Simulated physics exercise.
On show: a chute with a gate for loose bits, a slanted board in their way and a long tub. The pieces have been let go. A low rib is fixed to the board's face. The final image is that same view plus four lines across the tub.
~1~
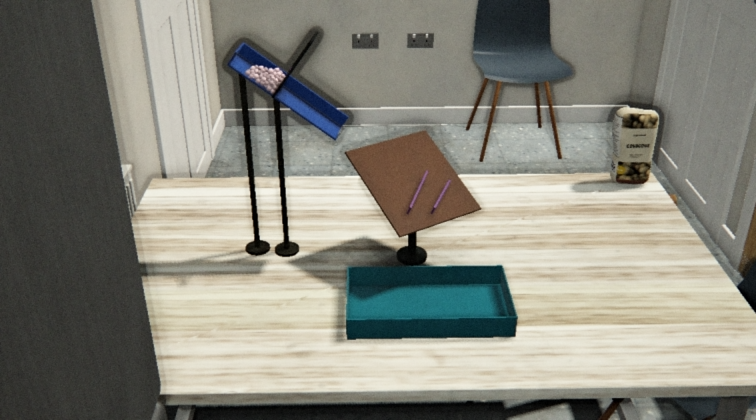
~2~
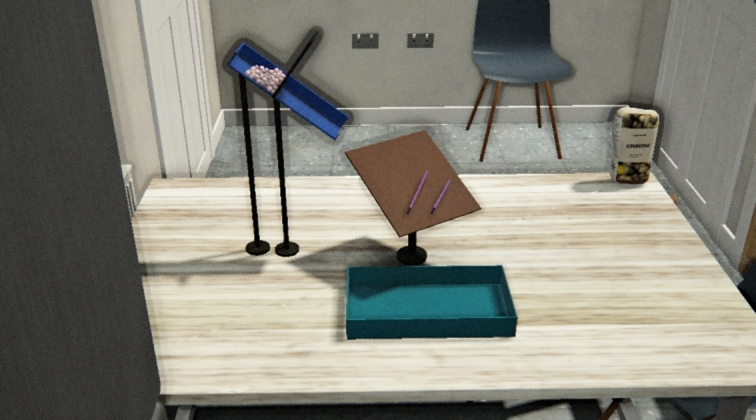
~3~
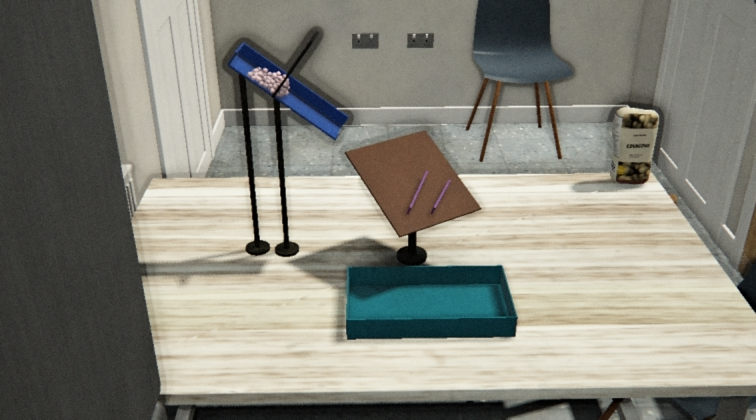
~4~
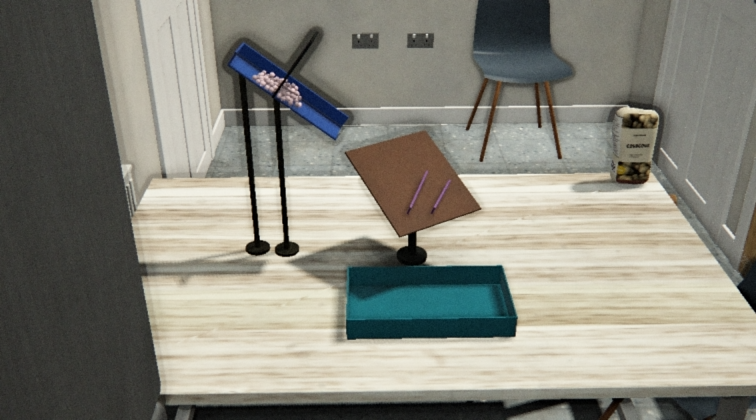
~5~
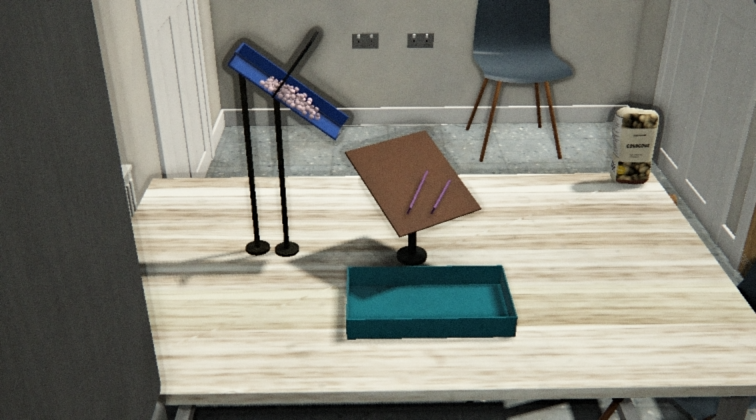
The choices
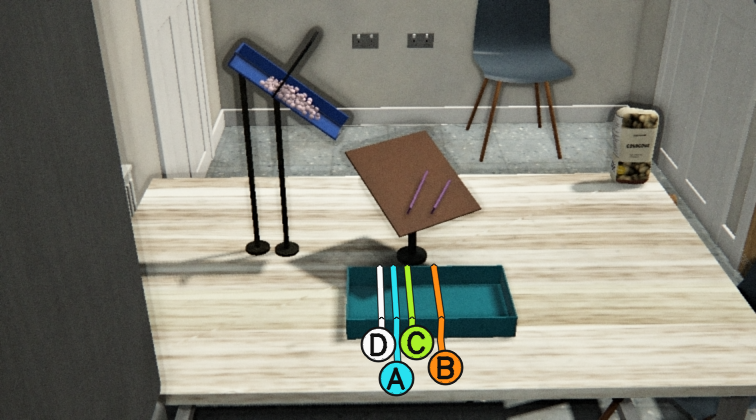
At first, small pale pink beads sit bunched near the upper end of a sloping blue chute, above a tilted brown board with two thin purple ribs and an empty teal tub. Then the beads slide down to the right, spreading out along the chute's lower half, while everything else stays still.
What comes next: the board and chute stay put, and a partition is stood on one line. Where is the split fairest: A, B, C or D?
C is best.
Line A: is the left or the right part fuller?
More lands on the right.
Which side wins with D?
More lands on the right.
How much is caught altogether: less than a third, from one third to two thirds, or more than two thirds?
About that: From one third to two thirds.
On the marked copy, line A crosses the front rim at (396, 319); line B crosses the front rim at (441, 318); line C crosses the front rim at (412, 319); line D crosses the front rim at (381, 319).
With A, of what is caught, a small part on the left of the divider, most on the right.
With B, of what is caught, nearly all on the left of the divider, a small part on the right.
With C, of what is caught, about two thirds on the left of the divider, about a third on the right.
With D, of what is caught, a small part on the left of the divider, nearly all on the right.
